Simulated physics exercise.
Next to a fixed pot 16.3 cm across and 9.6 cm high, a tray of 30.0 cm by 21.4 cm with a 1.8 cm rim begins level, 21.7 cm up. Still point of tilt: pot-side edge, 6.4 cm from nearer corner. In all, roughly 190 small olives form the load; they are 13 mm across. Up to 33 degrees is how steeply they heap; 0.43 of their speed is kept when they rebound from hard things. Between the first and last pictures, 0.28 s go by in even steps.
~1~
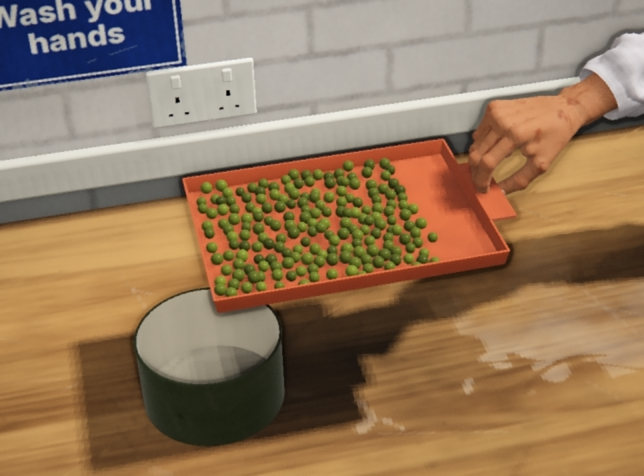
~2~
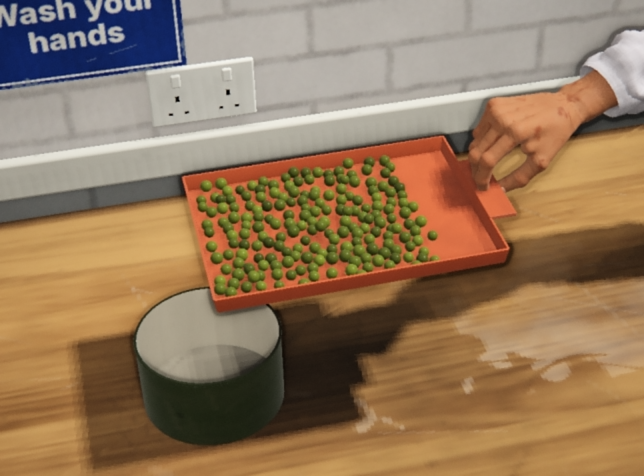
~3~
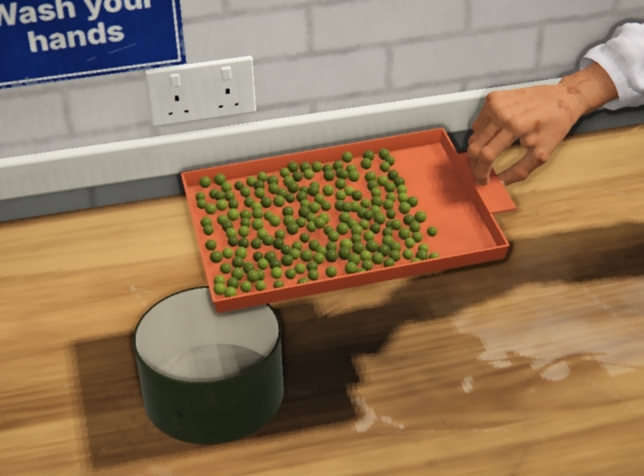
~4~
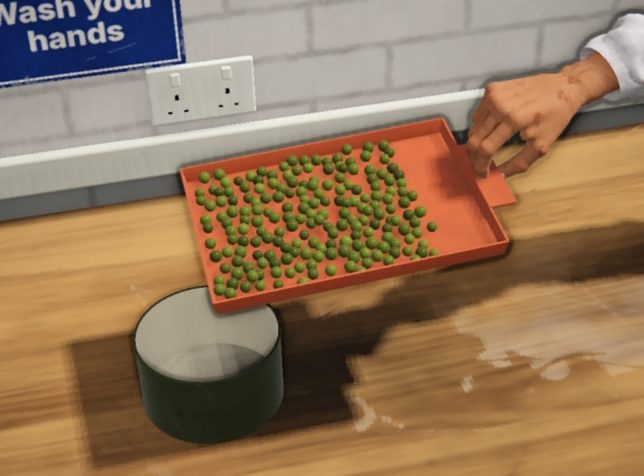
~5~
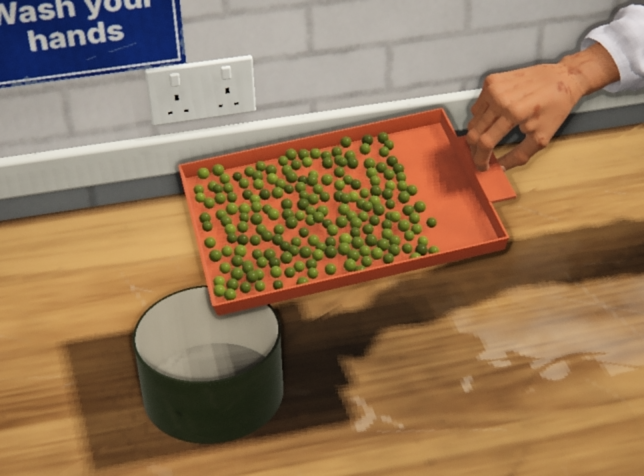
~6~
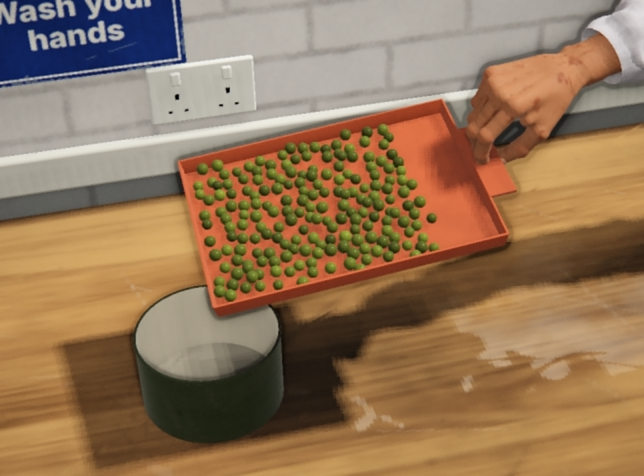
On a wooden counter beneath a hand-washing sign, a hand slowly raised the right side of an orange tray covered in small green olives, tilting it slightly toward a dark green pot at left.
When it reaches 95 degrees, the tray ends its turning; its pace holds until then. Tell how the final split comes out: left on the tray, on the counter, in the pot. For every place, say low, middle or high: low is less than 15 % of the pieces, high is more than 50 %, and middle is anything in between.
Here is the split: Tray: Low; counter: High; pot: Low.
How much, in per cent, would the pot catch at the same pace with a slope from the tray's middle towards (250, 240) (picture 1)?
I'd estimate about 45 %.
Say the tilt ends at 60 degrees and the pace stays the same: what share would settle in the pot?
Then about 0 per cent.
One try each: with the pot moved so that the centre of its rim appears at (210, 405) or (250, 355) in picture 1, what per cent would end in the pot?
In order, about 70 and about 30 per cent.
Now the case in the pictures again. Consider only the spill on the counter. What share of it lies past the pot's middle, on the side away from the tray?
40 %.
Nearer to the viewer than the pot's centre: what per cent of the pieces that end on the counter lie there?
About 100 percent of the spill.
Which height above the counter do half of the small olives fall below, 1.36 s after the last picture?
Around 28 cm up.
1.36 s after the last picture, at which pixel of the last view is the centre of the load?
Load centre est.: (272, 225) px.
Then, 0.82 s after the last picture, tilt 50 degrees; the tray holds 100 %, the pot 0 %.
Then, 1.36 s after the last picture, tilt 76 degrees; the tray holds 100 %, the pot 0 %.
Then, 1.96 s after the last picture, tilt 95 degrees; the tray holds 15 %, the pot 0 %.
In the end, tray 0 %, counter 100 %, pot 0 %.
